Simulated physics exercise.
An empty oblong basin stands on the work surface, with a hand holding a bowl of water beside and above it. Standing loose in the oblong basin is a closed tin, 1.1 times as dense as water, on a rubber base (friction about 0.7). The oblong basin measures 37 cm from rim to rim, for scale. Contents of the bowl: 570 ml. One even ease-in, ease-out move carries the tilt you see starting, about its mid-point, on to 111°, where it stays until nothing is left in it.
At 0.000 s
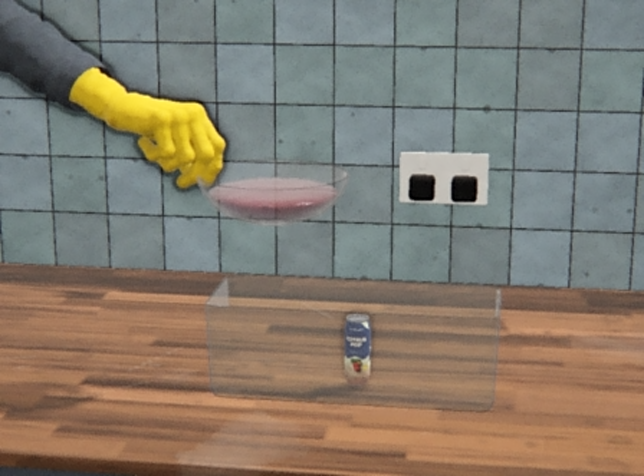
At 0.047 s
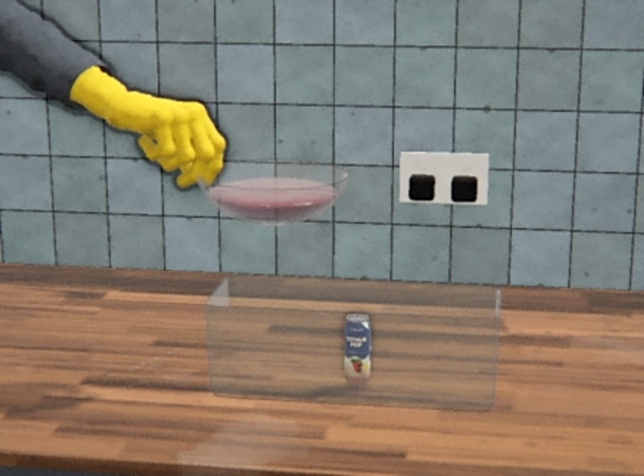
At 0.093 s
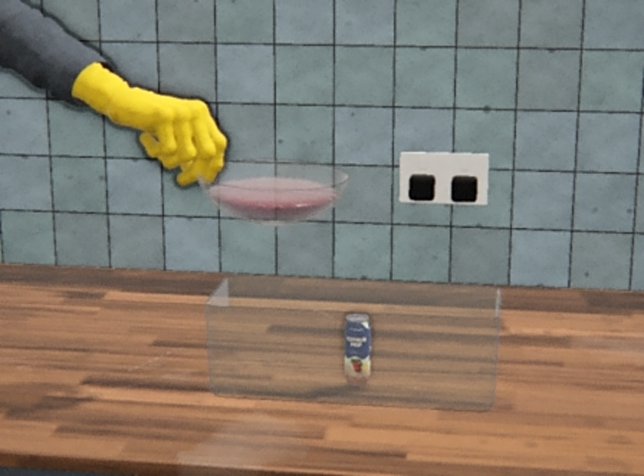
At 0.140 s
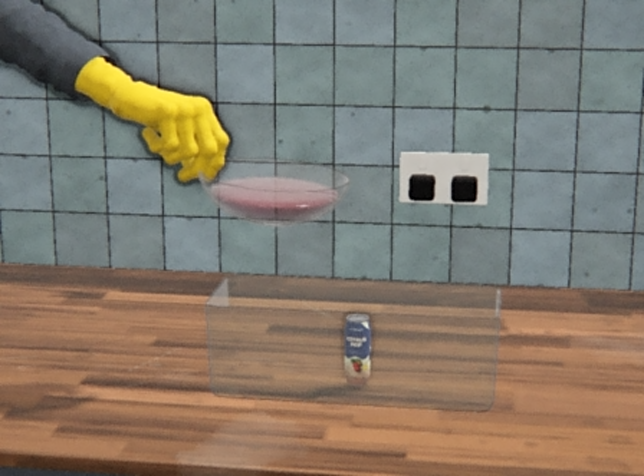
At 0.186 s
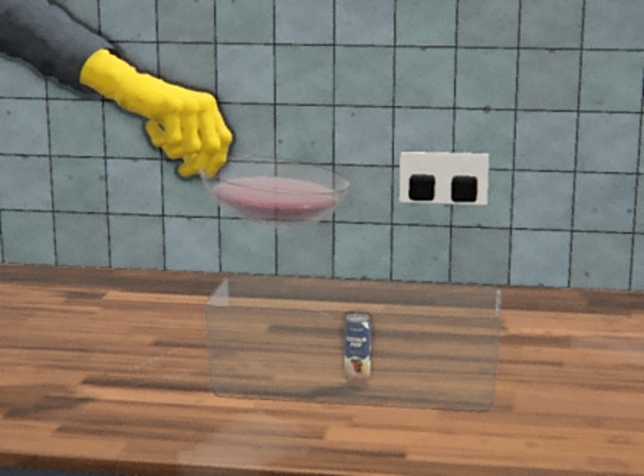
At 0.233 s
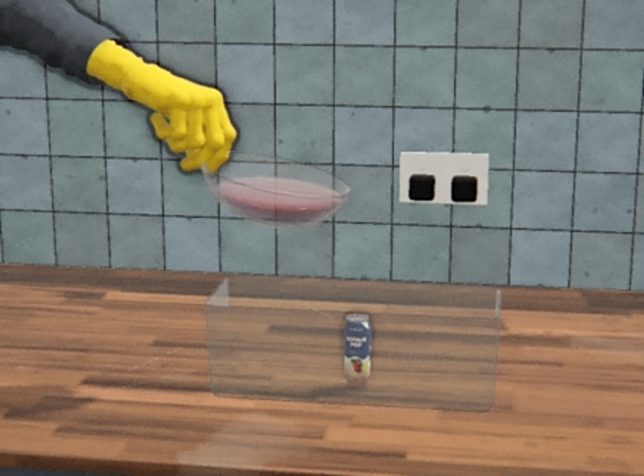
At first, a yellow-gloved hand holds a clear bowl of pinkish liquid nearly level above a see-through oblong basin with a small tin inside, on a wooden worktop. Then the hand gradually tilts the bowl slightly, its right rim dipping, while the basin and tin stay still.
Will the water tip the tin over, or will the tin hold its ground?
It holds its ground.
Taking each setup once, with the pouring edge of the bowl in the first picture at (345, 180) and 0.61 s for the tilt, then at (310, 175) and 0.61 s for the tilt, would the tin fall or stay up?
In the first try it remains standing; in the second it comes down.
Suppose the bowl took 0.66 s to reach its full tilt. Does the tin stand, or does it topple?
Then the tin does not tip.
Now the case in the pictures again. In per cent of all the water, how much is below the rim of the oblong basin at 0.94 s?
I reckon close to 100 per cent.
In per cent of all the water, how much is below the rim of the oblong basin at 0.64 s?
Near 44 in a hundred.
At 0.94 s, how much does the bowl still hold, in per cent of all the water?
0 %.
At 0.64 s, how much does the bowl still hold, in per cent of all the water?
Roughly 18 per cent.
Then, 0.64 s in, the tilt is 70° and 18 per cent is still to pour; the tin stands where it began.
Then, 0.94 s in, the tilt is 106° and 0 per cent is still to pour; the tin stands where it began.
Then, 1.26 s in, the tilt is 111° and 0 per cent is still to pour; the tin stands where it began.
Then, 1.60 s in, the tilt is 111° and 0 per cent is still to pour; the tin stands where it began.
Finally, the tin stands where it began.
